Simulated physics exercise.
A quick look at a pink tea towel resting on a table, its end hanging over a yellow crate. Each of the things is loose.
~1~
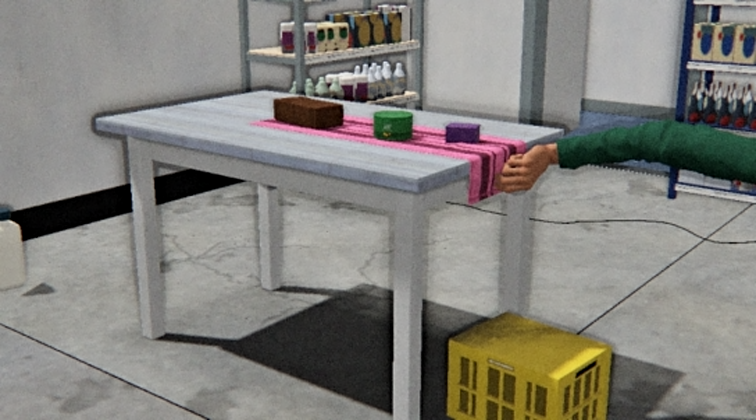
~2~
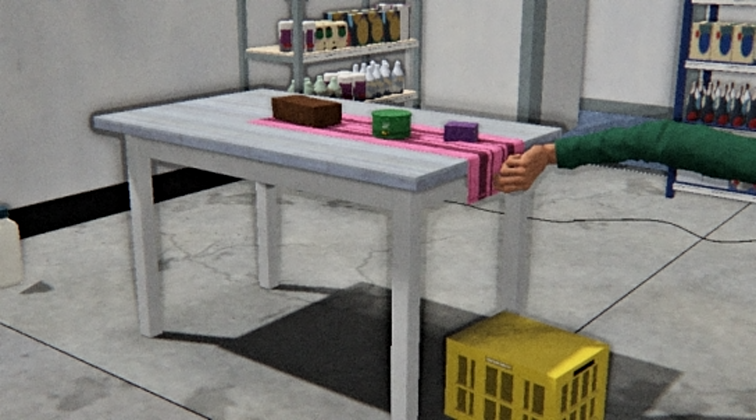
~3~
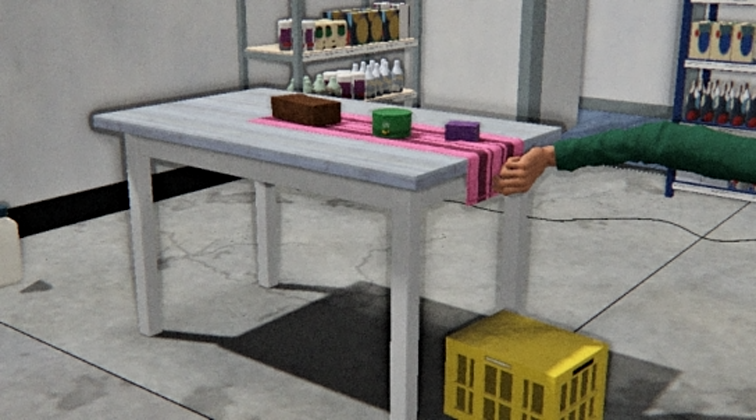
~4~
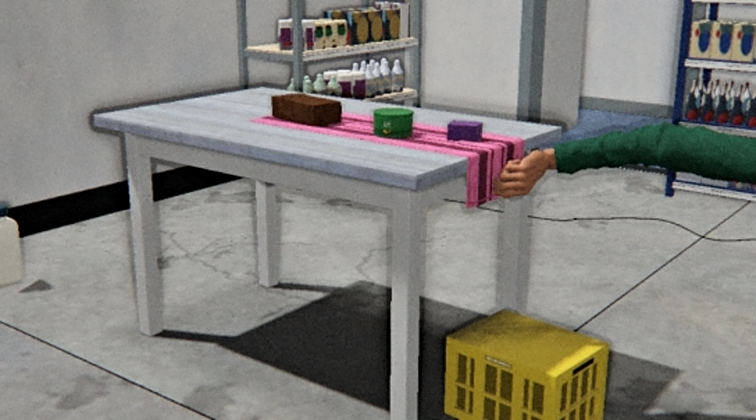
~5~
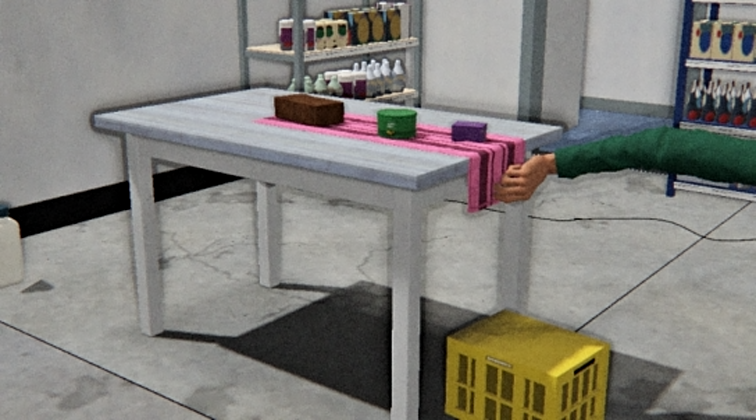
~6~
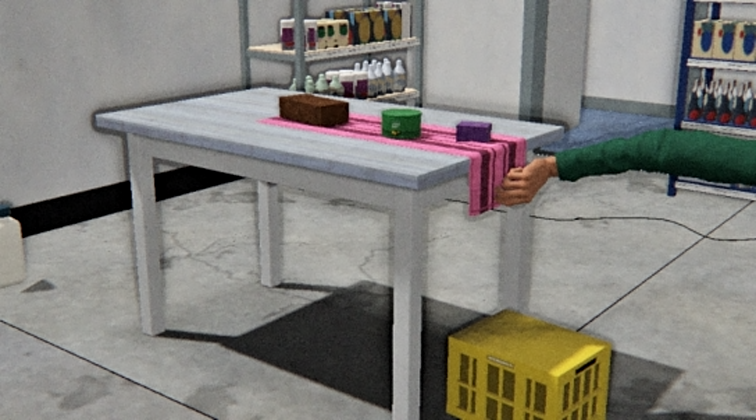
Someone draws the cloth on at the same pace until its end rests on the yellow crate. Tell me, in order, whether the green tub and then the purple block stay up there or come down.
First to last, the green tub comes down, the purple block comes down.
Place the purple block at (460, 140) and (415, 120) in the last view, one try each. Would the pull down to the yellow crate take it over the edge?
First place: Is carried off; second place: Is carried off.
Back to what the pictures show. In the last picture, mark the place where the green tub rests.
About (546, 325).
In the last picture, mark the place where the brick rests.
(414, 124), about.
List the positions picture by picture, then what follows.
The first picture shows tea towel end (469, 205); green tub (393, 114); purple block (463, 125); brick (308, 101); top of the crate (536, 356).
The second picture shows tea towel end (468, 205), far hem (246, 122); purple block (462, 124); purple block stands on the cloth.
The third picture shows tea towel end (466, 205); green tub (392, 111).
The fourth picture shows tea towel end (466, 207), far hem (248, 121); purple block (465, 123).
The fifth picture shows tea towel end (468, 212); green tub (397, 112).
The sixth picture shows tea towel end (469, 216), far hem (255, 122); green tub (401, 112); purple block (474, 124); top of the crate (535, 353).
Then, 0.44 s after the last picture, hem going down; tub carried along near (423, 127); block carried along near (497, 135).
Then, 1.18 s after the last picture, hem going down; tub carried along near (460, 132); block down below near (562, 308).
Then, 1.94 s after the last picture, hem going down; tub over the edge; block down below near (562, 308).
At rest, hem on the crate; tub down below near (546, 325); block down below near (562, 308). The green tub falls off and the purple block goes over the edge.
